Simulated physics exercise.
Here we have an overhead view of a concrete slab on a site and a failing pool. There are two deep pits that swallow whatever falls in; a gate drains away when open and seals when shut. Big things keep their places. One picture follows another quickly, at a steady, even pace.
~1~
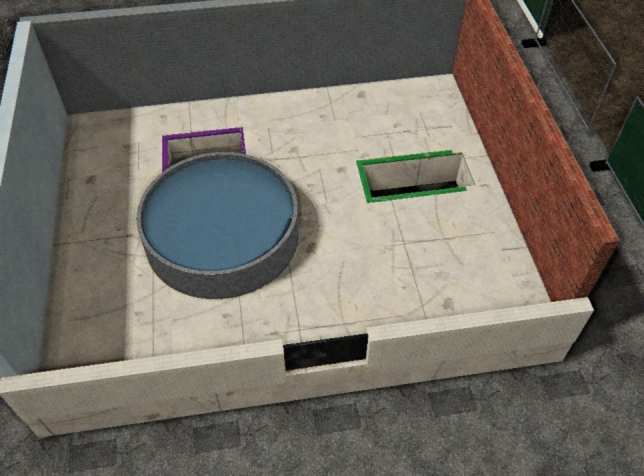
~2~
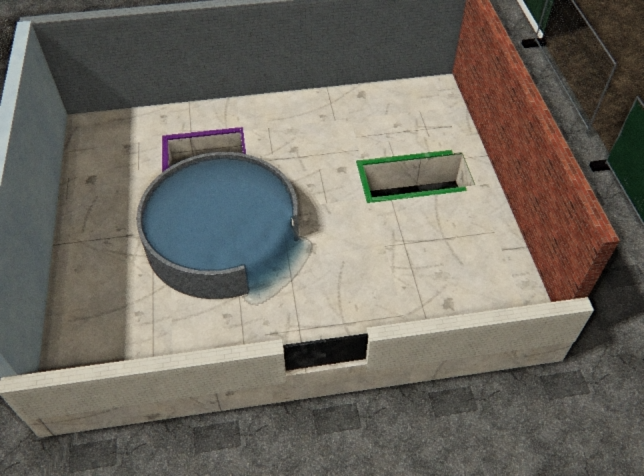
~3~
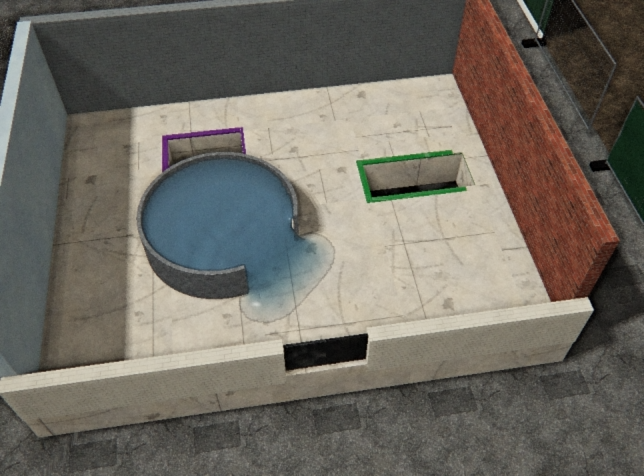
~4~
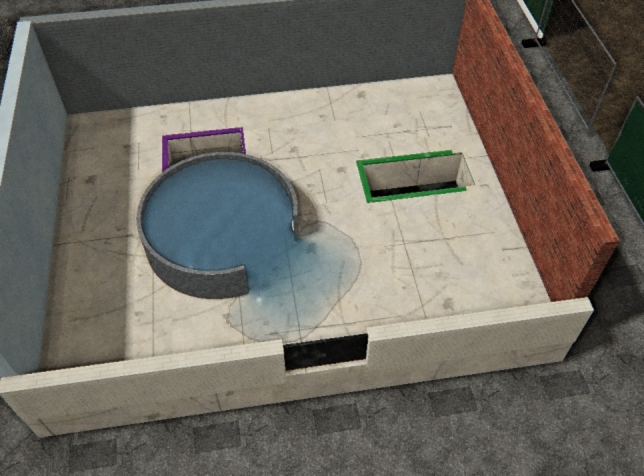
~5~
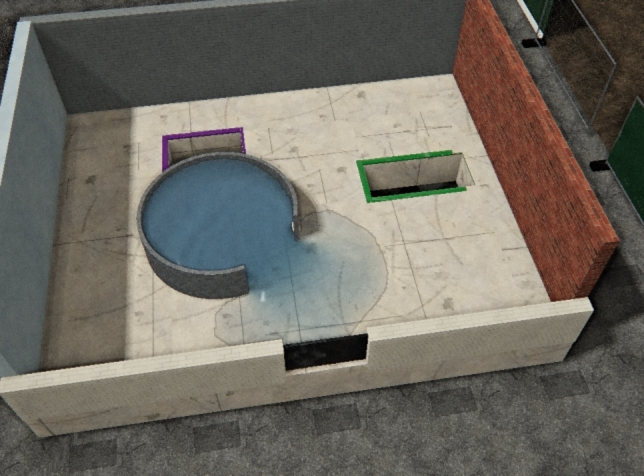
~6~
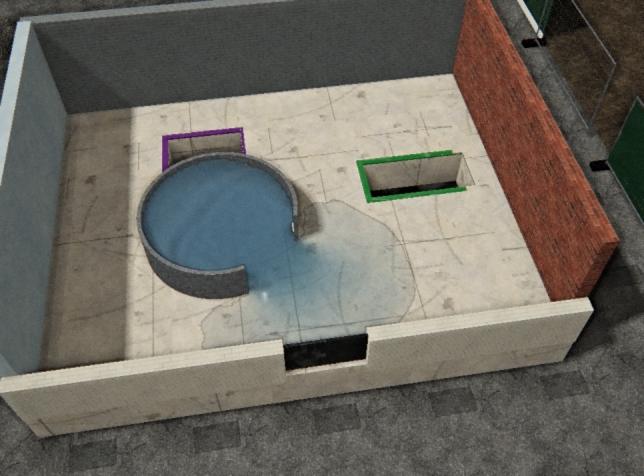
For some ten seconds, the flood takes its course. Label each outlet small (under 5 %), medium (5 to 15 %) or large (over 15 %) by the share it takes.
Labels: Gate: Small, purple pit: Small, green pit: Large.
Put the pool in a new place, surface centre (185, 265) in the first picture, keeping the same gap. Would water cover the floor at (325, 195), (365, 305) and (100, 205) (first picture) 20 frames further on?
Location one: Bone dry; location two: Soaked; location three: Bone dry.
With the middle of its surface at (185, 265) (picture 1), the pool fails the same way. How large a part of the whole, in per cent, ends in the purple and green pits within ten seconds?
Roughly, in per cent: Purple 2, green 40.
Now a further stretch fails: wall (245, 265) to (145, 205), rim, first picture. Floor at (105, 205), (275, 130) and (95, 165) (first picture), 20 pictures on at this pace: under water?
In the order asked: Sodden, out of reach, sodden.
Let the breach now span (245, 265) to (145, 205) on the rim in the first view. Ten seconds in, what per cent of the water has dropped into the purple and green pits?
The purple pit gets 12 per cent and the green pit 10 per cent.
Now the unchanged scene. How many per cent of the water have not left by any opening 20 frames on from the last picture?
Close to 98 in a hundred.
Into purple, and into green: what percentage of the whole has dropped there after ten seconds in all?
Around 0 per cent, then around 34 per cent.
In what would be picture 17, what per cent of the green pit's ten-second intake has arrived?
Around 0 percent.
A moment on, water covers 25 % of the floor; the gate 0 %, the purple pit 0 %, the green pit 0 %.
Next, water covers 30 % of the floor; the gate 0 %, the purple pit 0 %, the green pit 0 %.
Then, water covers 40 % of the floor; the gate 0 %, the purple pit 0 %, the green pit 2 %.
Later, water covers 60 % of the floor; the gate 0 %, the purple pit 0 %, the green pit 16 %.
In the end, water covers 95 % of the floor; the gate 0 %, the purple pit 1 %, the green pit 35 %.
